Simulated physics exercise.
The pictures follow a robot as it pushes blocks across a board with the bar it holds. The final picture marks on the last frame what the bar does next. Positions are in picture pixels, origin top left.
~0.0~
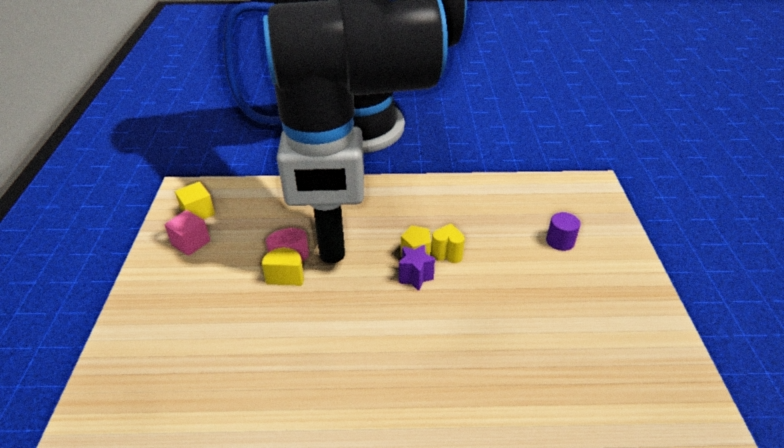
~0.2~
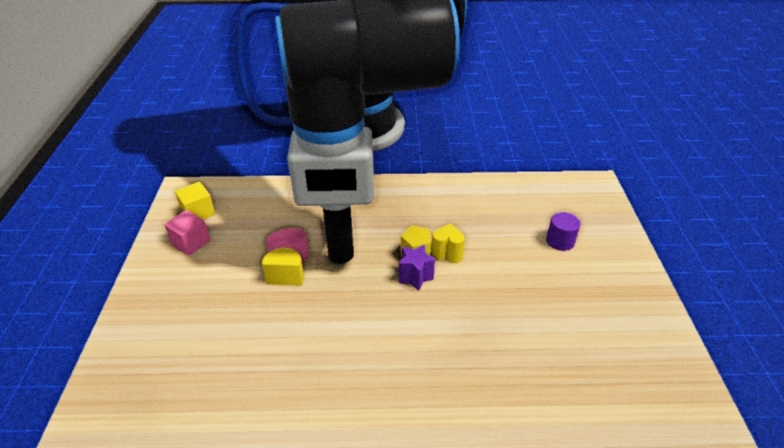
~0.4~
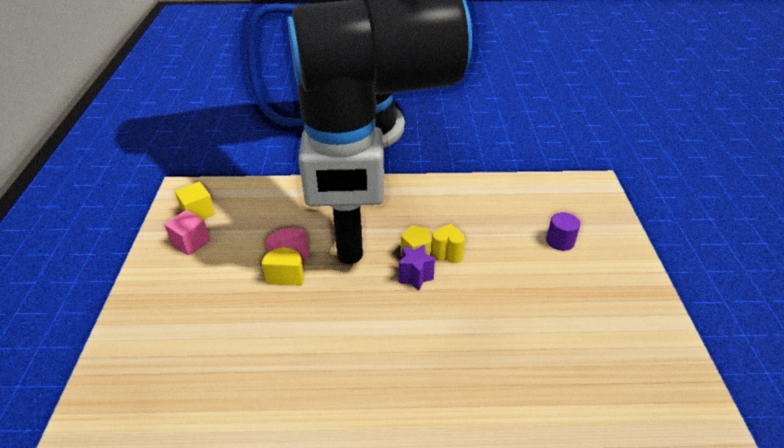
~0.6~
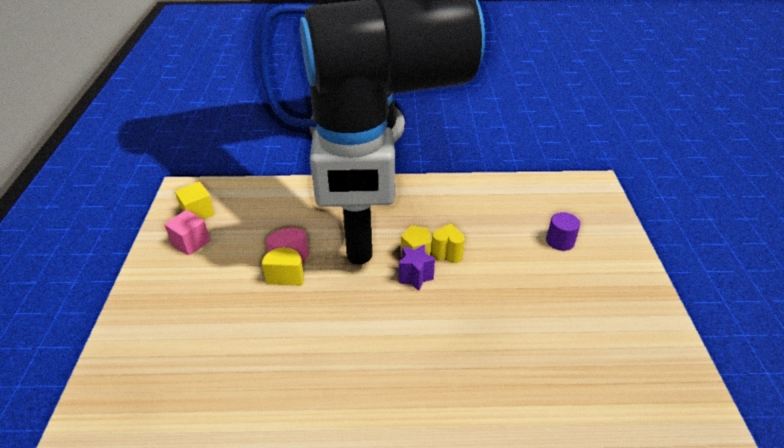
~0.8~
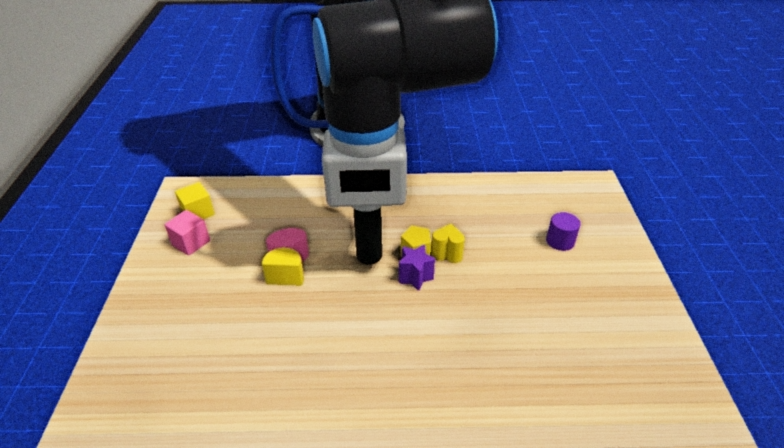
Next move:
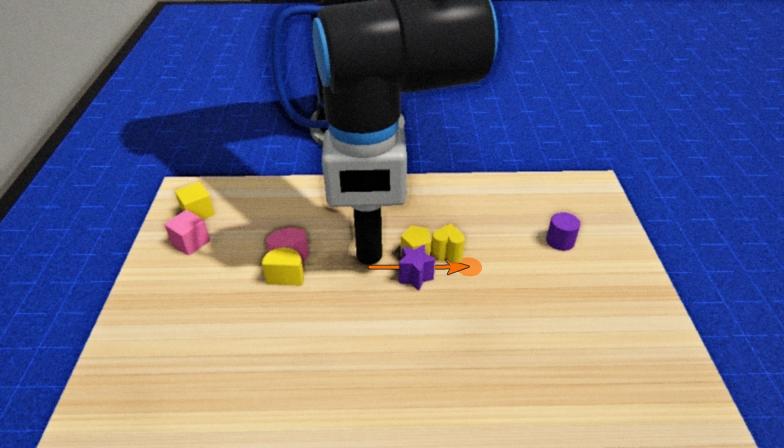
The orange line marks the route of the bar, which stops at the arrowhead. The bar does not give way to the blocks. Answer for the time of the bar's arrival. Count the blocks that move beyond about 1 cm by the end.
I foresee three or more blocks being moved.
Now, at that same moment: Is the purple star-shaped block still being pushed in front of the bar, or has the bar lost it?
It comes off the bar's front.
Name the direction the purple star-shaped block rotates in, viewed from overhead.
It is turned clockwise.
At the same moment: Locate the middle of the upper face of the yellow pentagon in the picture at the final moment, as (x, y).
(432, 228)
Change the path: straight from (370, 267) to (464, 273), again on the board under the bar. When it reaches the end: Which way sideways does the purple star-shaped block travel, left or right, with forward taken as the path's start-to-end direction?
The right-hand side.
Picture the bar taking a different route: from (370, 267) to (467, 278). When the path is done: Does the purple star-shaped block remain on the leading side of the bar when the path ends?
Yes
Drawn move, in a line from (370, 267) to (469, 267).
On the path given first. One third of the way, bar at (403, 256); purple star-shaped block at (424, 258), turned 30° clockwise; yellow pentagon at (422, 233), turned 15° anticlockwise; yellow heart-shaped block at (452, 232).
Two thirds of the way, bar at (437, 256); purple star-shaped block at (446, 264), turned 65° clockwise; yellow pentagon at (432, 228), turned 50° anticlockwise; yellow heart-shaped block at (463, 228), turned 45° clockwise.
At the end, bar at (470, 255); purple star-shaped block at (452, 265), turned 95° clockwise; yellow pentagon at (432, 228), turned 50° anticlockwise; yellow heart-shaped block at (467, 227), turned 15° clockwise.
